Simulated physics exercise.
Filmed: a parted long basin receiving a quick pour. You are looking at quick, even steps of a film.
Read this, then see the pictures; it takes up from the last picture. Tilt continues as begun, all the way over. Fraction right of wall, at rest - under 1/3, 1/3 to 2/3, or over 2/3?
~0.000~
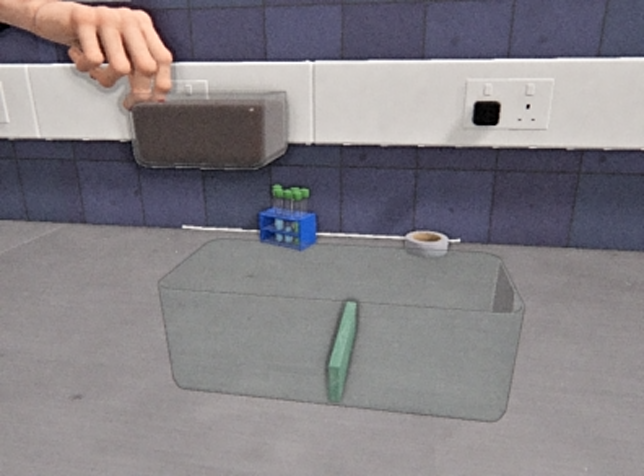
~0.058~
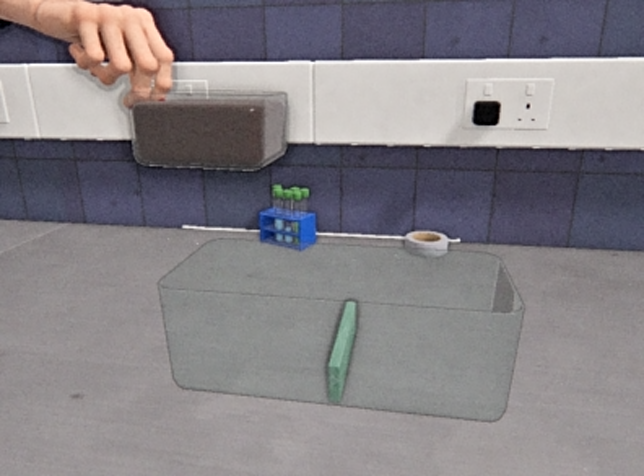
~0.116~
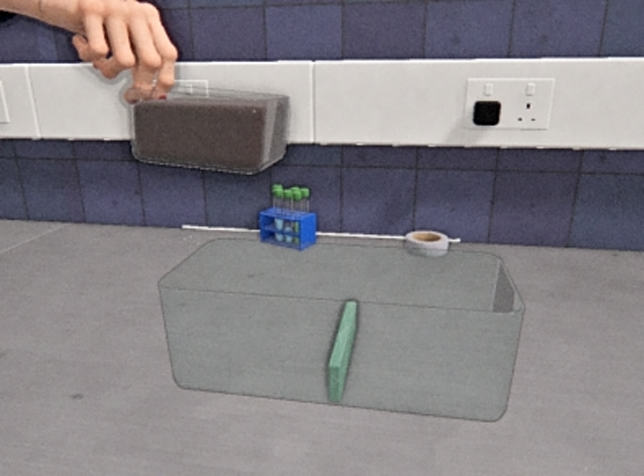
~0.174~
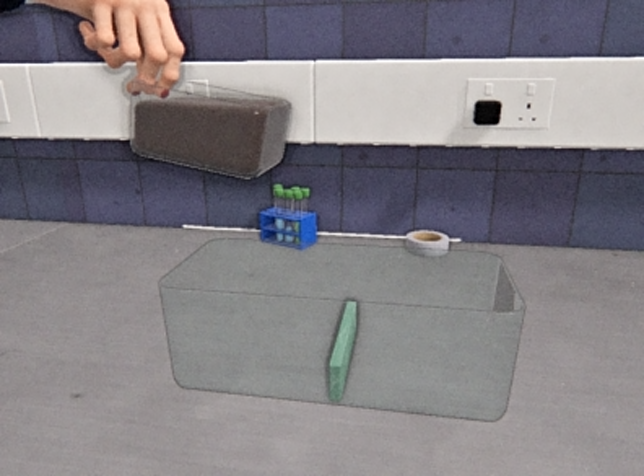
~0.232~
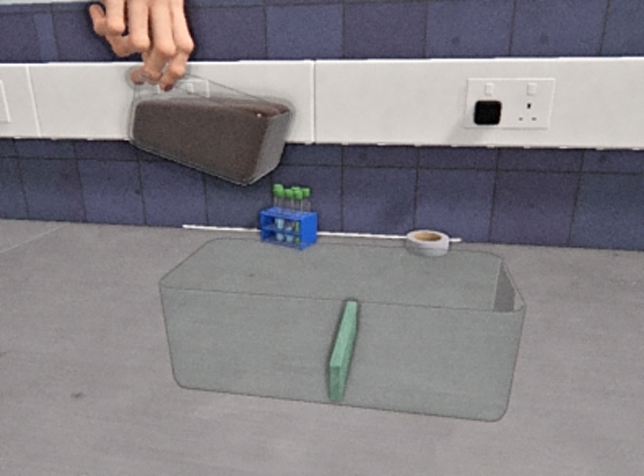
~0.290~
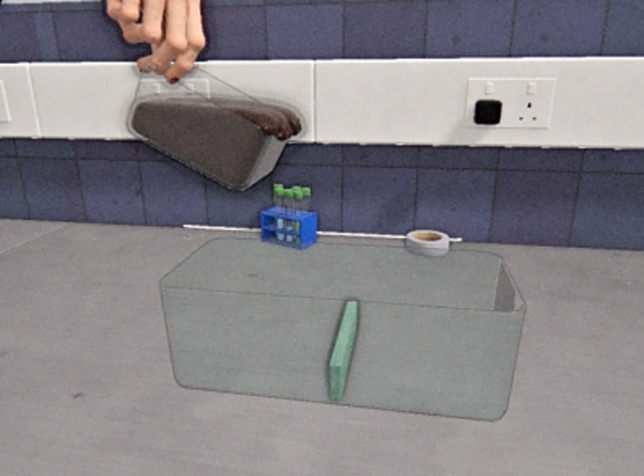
Most likely the amount right of the wall will lie in the middle range, one third to two thirds.
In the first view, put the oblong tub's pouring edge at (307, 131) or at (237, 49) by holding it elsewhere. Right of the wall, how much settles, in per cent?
Result, first then second: About 70 % and about 25 %.
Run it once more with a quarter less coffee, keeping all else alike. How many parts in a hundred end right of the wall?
I'd put it at around 40 %.
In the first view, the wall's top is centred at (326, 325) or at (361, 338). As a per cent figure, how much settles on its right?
About 70 % for the first and about 40 % for the second.
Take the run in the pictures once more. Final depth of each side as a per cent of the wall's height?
About 30 left, about 40 right.
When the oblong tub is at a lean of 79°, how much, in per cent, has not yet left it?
I'd reckon near 30 percent is still held at that tilt.
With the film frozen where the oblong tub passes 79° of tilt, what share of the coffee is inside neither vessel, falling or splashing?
Roughly 45 percent.
A moment on, the oblong tub is tipped on its side and 29 per cent is still to pour, 4 is left of the wall and 24 right of it.
Next, the oblong tub is tipped on its side and 9 per cent is still to pour, 26 is left of the wall and 58 right of it.
Then the oblong tub is tipped on its side and 3 per cent is still to pour, 35 is left of the wall and 58 right of it.
Later the oblong tub is tipped on its side and 1 per cent is still to pour, 38 is left of the wall and 58 right of it.
Finally, 40 per cent lies left of the wall, 58 right of it and 2 outside.
